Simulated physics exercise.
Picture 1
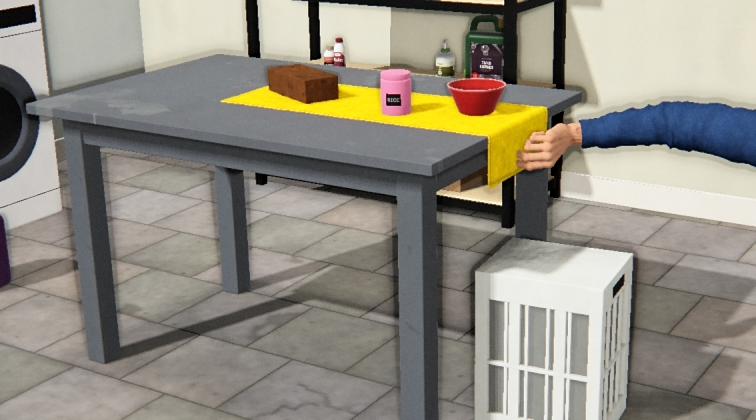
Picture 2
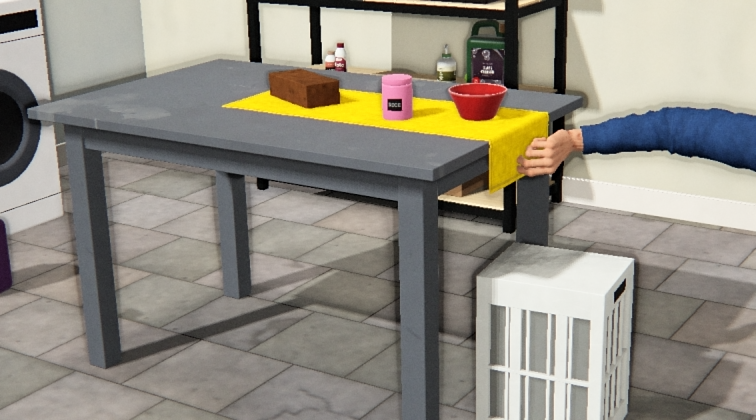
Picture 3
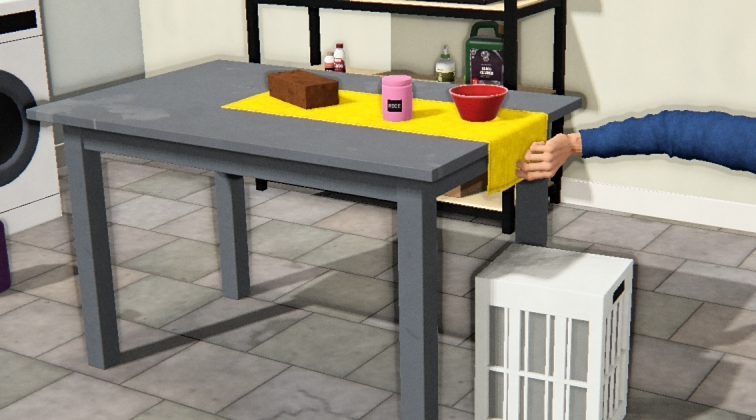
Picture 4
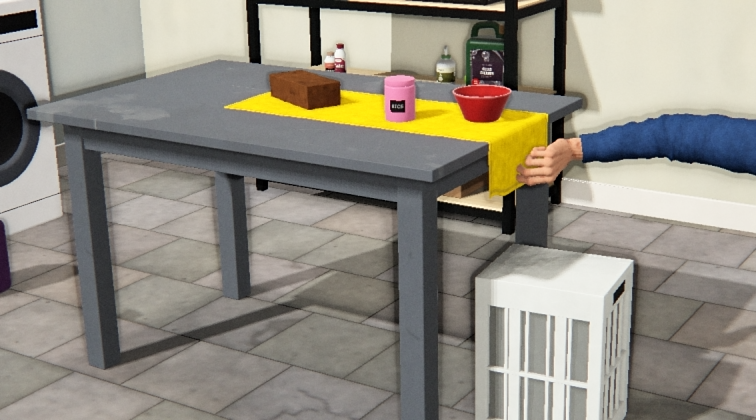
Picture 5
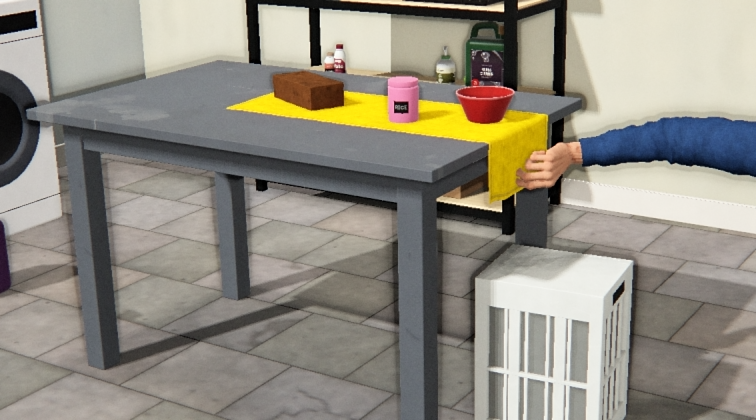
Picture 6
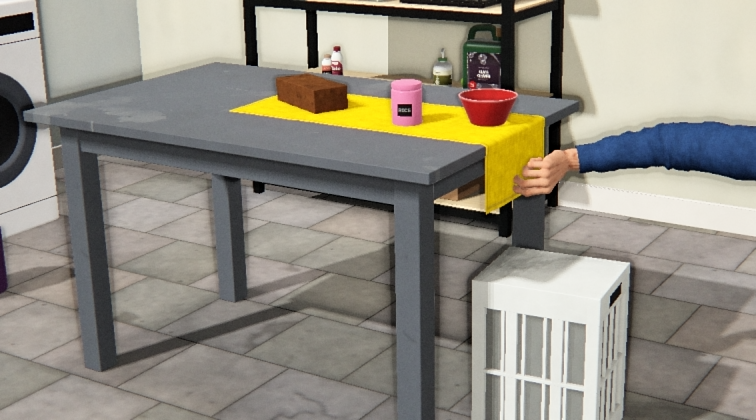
At the start, a hand grips the hanging end of a yellow cloth on a gray table, with a brick, a pink jar and a red bowl resting on it. The hand then draws the end slightly downward, and the brick, jar and bowl shift a little to the right along with the cloth.
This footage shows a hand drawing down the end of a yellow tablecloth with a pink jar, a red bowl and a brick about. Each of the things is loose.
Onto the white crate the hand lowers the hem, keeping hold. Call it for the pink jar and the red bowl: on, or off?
The pink jar on, the red bowl off.
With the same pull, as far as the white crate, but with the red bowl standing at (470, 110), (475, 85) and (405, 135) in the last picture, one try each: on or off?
At the first place it ends up off, at the second it does not leave, and at the third it does not leave.
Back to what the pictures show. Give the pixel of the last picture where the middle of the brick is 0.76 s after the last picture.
It has reached (346, 97).
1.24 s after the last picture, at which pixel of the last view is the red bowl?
Approx. position: (558, 228).
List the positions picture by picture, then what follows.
Tablecloth end (489, 189); pink jar (396, 72); red bowl (477, 84); brick (302, 71); top of the crate (564, 274), in the first picture.
Tablecloth end (490, 195), far hem (222, 106); red bowl (478, 89); red bowl stands on the cloth, in the second picture.
Tablecloth end (488, 196); pink jar (397, 78), in the third picture.
Tablecloth end (489, 199), far hem (223, 108); red bowl (482, 91), in the fourth picture.
Tablecloth end (489, 204); pink jar (403, 79), in the fifth picture.
Tablecloth end (486, 214), far hem (229, 111); pink jar (407, 82); red bowl (488, 95); top of the crate (561, 283), in the sixth picture.
Then, 0.32 s on from there, hem going down; jar moved a little; bowl moved a little.
Then, 0.76 s on from there, hem going down; jar carried along near (446, 107); bowl tipping at the edge near (538, 131).
Then, 1.24 s on from there, hem on the crate; jar carried along near (468, 110); bowl over the edge.
In the end, hem on the crate; jar carried along near (468, 110); bowl over the edge. The pink jar remains up there and the red bowl is carried off the end.
